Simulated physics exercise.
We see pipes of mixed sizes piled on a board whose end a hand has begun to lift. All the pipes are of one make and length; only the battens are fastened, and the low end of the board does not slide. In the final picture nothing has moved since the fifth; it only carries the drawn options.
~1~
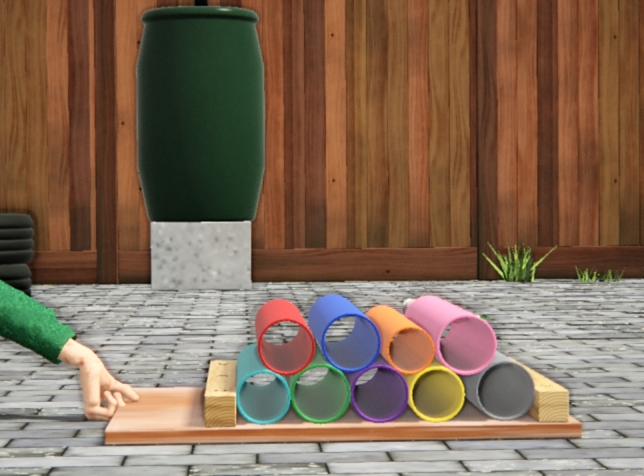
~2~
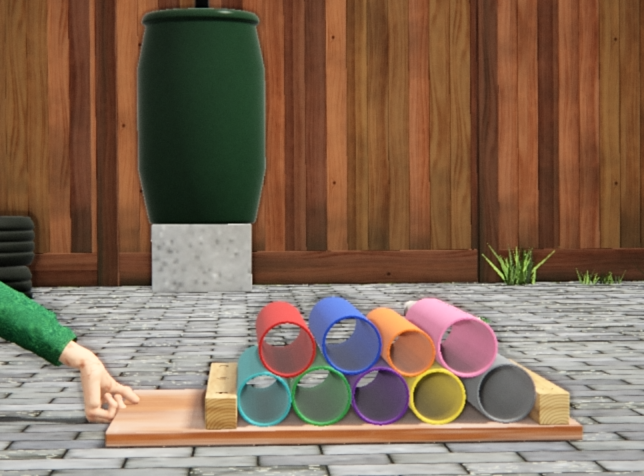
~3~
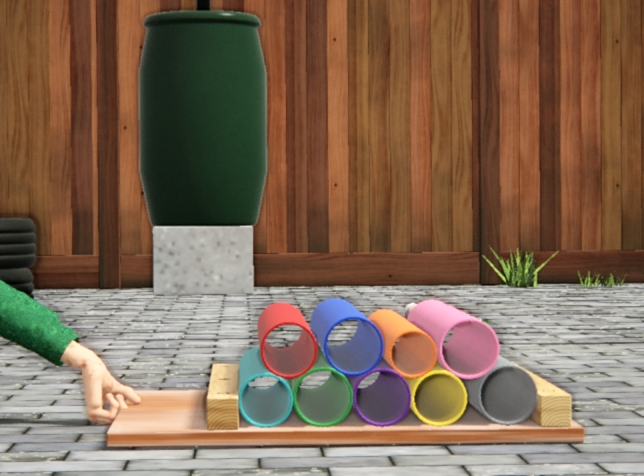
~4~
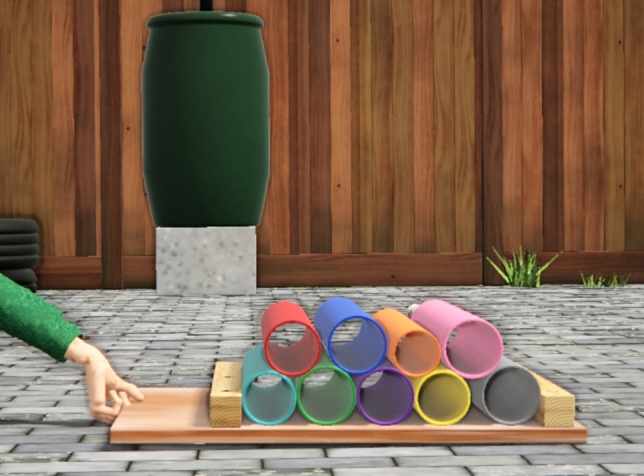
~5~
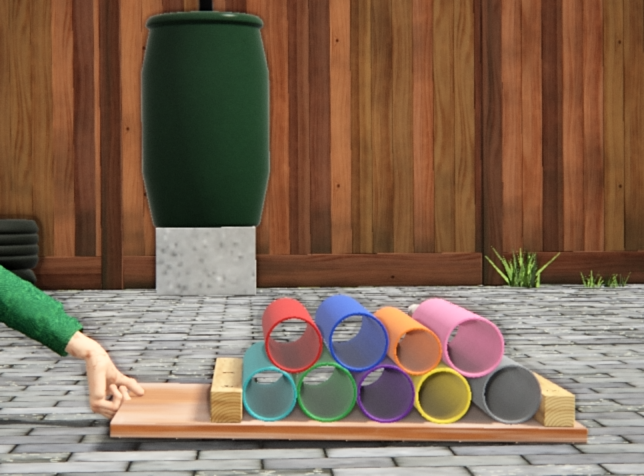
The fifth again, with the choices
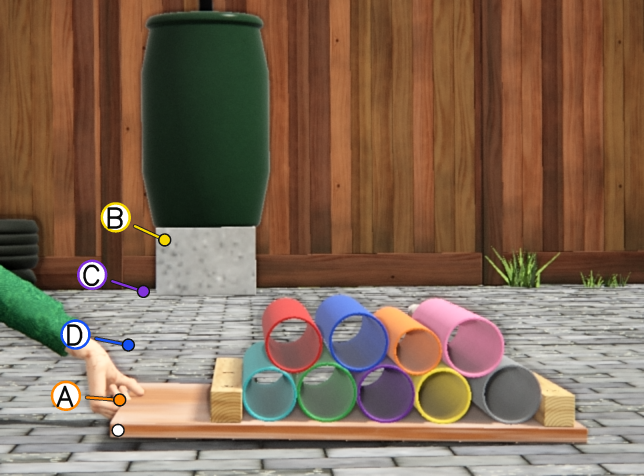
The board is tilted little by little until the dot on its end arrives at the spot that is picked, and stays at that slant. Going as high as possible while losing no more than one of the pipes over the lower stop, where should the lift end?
It can be raised to B.
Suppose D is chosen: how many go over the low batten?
It comes to none.
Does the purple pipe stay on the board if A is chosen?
The purple pipe: Yes.
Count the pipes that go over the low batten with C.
It comes to none.
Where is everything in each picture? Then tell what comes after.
The first frame shows pink pipe (466, 345); red pipe (286, 347); orange pipe (410, 350).
The second frame shows orange pipe (411, 353); board (335, 398).
The third frame shows board (337, 400); turquoise pipe (265, 401); red pipe (289, 350); blue pipe (354, 346).
The fourth frame shows board (340, 398); turquoise pipe (269, 399); green pipe (326, 396).
The fifth frame shows board (340, 395); turquoise pipe (269, 395); green pipe (327, 393).
On the copy, A at (120, 400); B at (165, 240); C at (143, 292); D at (129, 345); the white dot at (118, 430).
On B. First, board at 16°.
Then, board at 25°.
Finally, board at 25°, none over the low batten.
By contrast, A none over the low batten; C none over the low batten; D none over the low batten.
